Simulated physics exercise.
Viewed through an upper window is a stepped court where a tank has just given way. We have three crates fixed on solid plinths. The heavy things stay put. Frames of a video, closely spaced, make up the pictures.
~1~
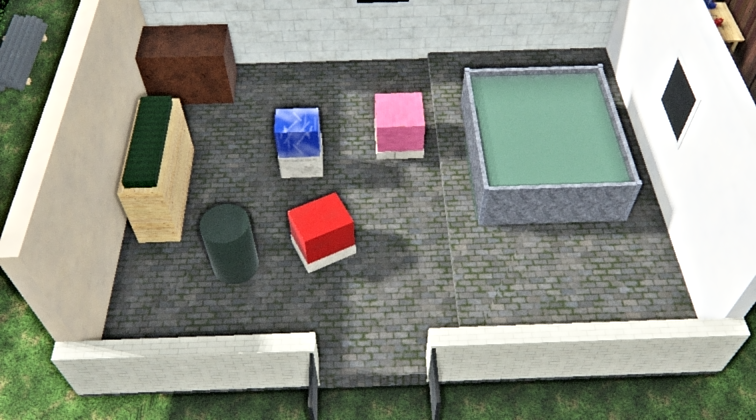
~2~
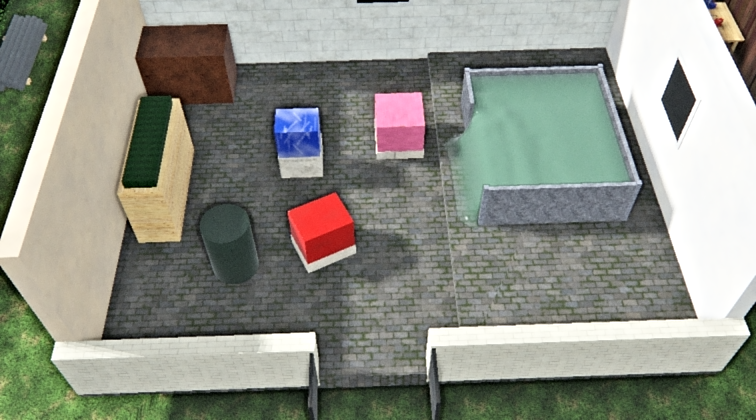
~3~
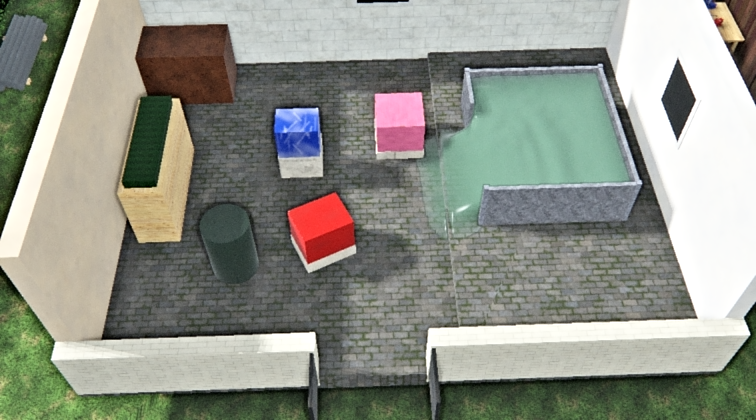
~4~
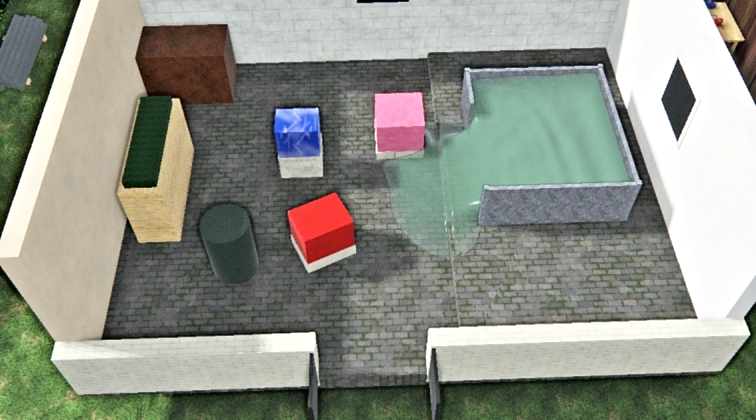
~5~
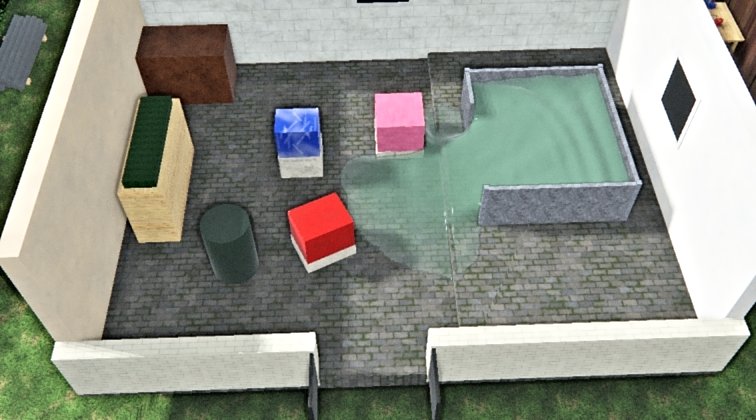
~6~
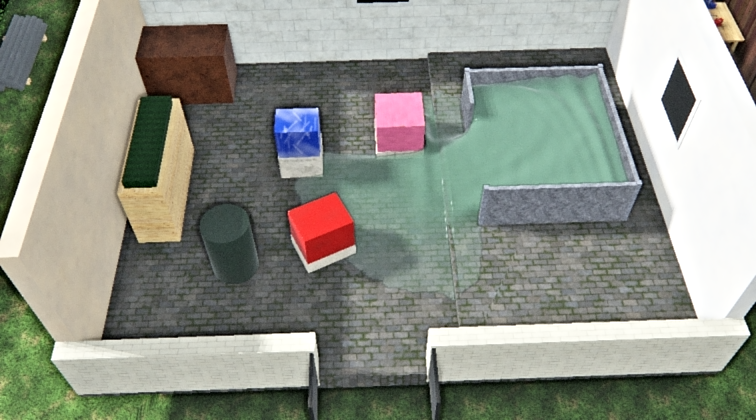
Walled paved courtyard with greenish water bursting from an open tank's corner and spreading left past pink and red blocks.
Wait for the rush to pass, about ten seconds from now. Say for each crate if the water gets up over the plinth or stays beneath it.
My prediction: Red crate: Too low. Pink crate: Too low. Blue crate: High enough.
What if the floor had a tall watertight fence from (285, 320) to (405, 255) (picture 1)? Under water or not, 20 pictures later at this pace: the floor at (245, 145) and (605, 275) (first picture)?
Reached, untouched.
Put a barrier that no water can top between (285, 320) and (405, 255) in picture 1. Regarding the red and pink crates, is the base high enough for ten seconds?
Red: Reached; pink: Reached.
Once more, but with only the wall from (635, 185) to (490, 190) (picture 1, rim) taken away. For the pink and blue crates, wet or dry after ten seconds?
Observed: Pink crate stays clear; blue crate stays clear.
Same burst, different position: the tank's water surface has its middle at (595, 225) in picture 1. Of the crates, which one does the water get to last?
Answer: The pink one.
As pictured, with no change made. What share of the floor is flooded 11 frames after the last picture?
Close to 55 in a hundred, I think.
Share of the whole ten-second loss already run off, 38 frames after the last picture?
Estimate: Some 60 %.
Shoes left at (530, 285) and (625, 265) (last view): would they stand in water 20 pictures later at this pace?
Unflooded; unflooded.
A moment on, water covers 30 % of the floor; the red crate water round its plinth, the pink crate water round its plinth, the blue crate water round its plinth.
Next, water covers 55 % of the floor; the red crate water round its plinth, the pink crate water round its plinth, the blue crate water round its plinth.
Then, water covers 60 % of the floor; the red crate water round its plinth, the pink crate water round its plinth, the blue crate water round its plinth.
Later, water covers 65 % of the floor; the red crate water round its plinth, the pink crate water round its plinth, the blue crate water round its plinth.
In the end, water covers 70 % of the floor; the red crate was topped, the pink crate was topped, the blue crate stayed above the water.
